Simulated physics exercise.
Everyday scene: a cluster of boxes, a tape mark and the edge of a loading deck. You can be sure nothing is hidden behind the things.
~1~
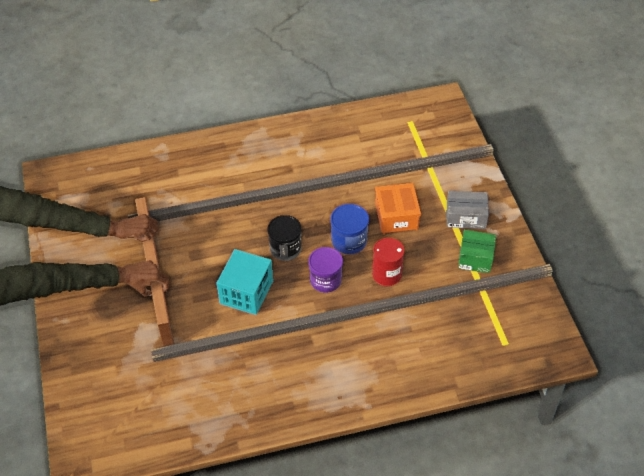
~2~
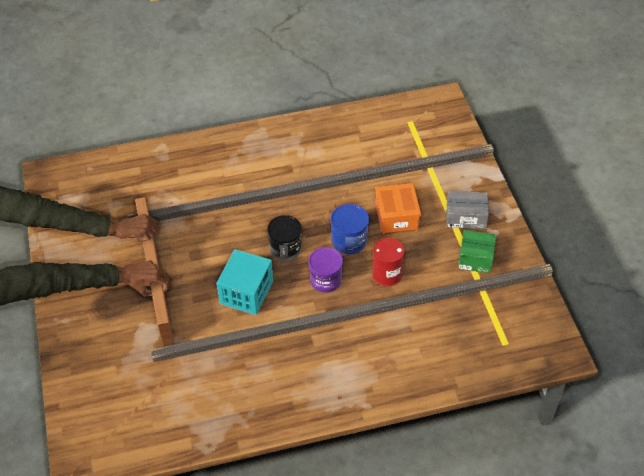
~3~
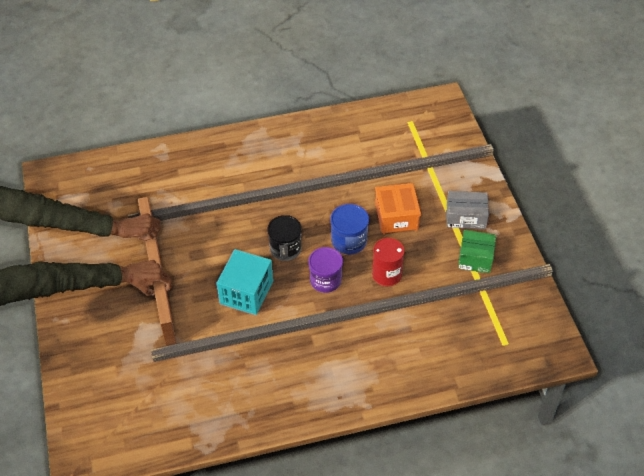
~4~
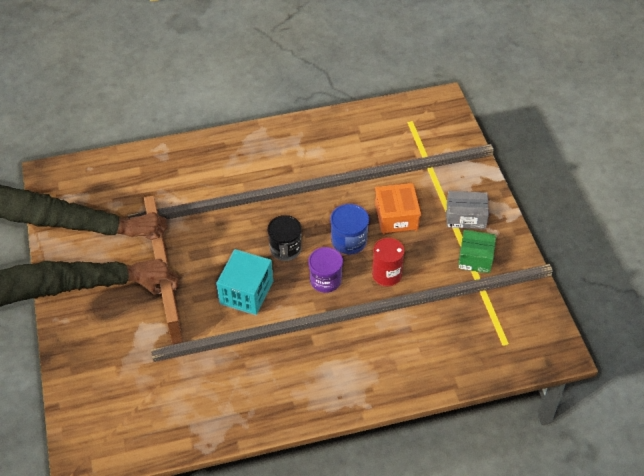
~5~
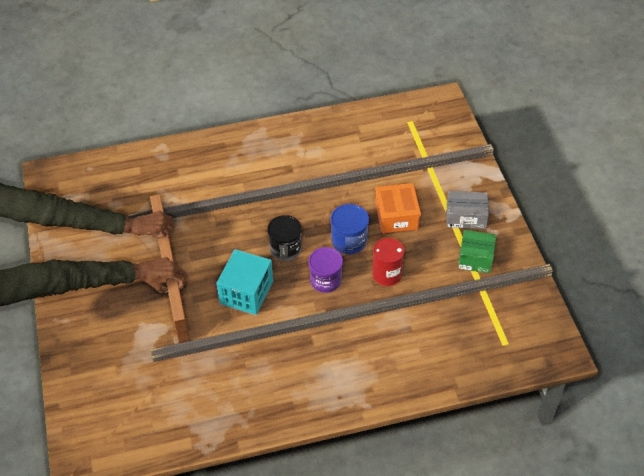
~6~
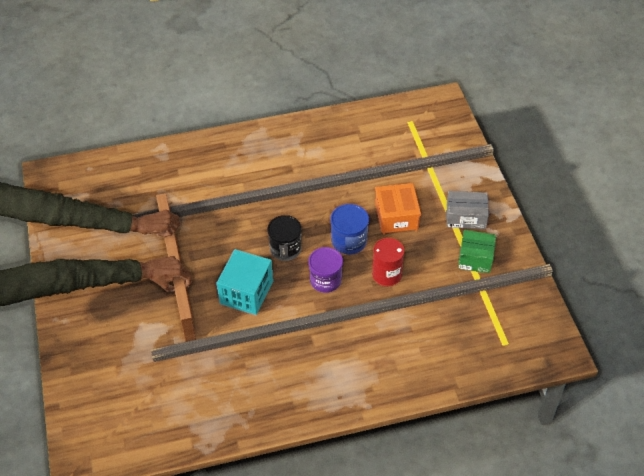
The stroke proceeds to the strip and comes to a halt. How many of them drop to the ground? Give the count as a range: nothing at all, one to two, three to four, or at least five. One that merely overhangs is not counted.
The count is one to two.
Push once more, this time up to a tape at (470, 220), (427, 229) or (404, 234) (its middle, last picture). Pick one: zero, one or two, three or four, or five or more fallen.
First either one or two, then zero, then not one.
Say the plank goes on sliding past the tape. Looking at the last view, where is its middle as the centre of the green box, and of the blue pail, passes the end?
Roughly (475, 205); roughly (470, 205).
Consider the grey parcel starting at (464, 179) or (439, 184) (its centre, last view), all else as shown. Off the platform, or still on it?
In that order: Ends up off, then ends up off.
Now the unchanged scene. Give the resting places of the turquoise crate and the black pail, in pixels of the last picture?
The turquoise crate stops around (481, 227); the black pail around (465, 200).
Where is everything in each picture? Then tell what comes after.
The first picture shows grey parcel (467, 210); green box (477, 252); orange tote (397, 209); plank (154, 271); tape (454, 223).
The second picture shows green box (477, 252); red canister (388, 262).
The third picture shows orange tote (397, 209); plank (157, 271).
The fourth picture shows grey parcel (467, 210); purple pail (326, 270).
The fifth picture shows green box (477, 252); black pail (285, 238).
The sixth picture shows grey parcel (467, 210); green box (477, 252); orange tote (397, 209); plank (176, 267); tape (454, 223).
A little later, none off yet; grey parcel at rest near (467, 210); green box at rest near (477, 252); orange tote at rest near (397, 209).
When it is over, the number that fall off is one or two; down, grey parcel.
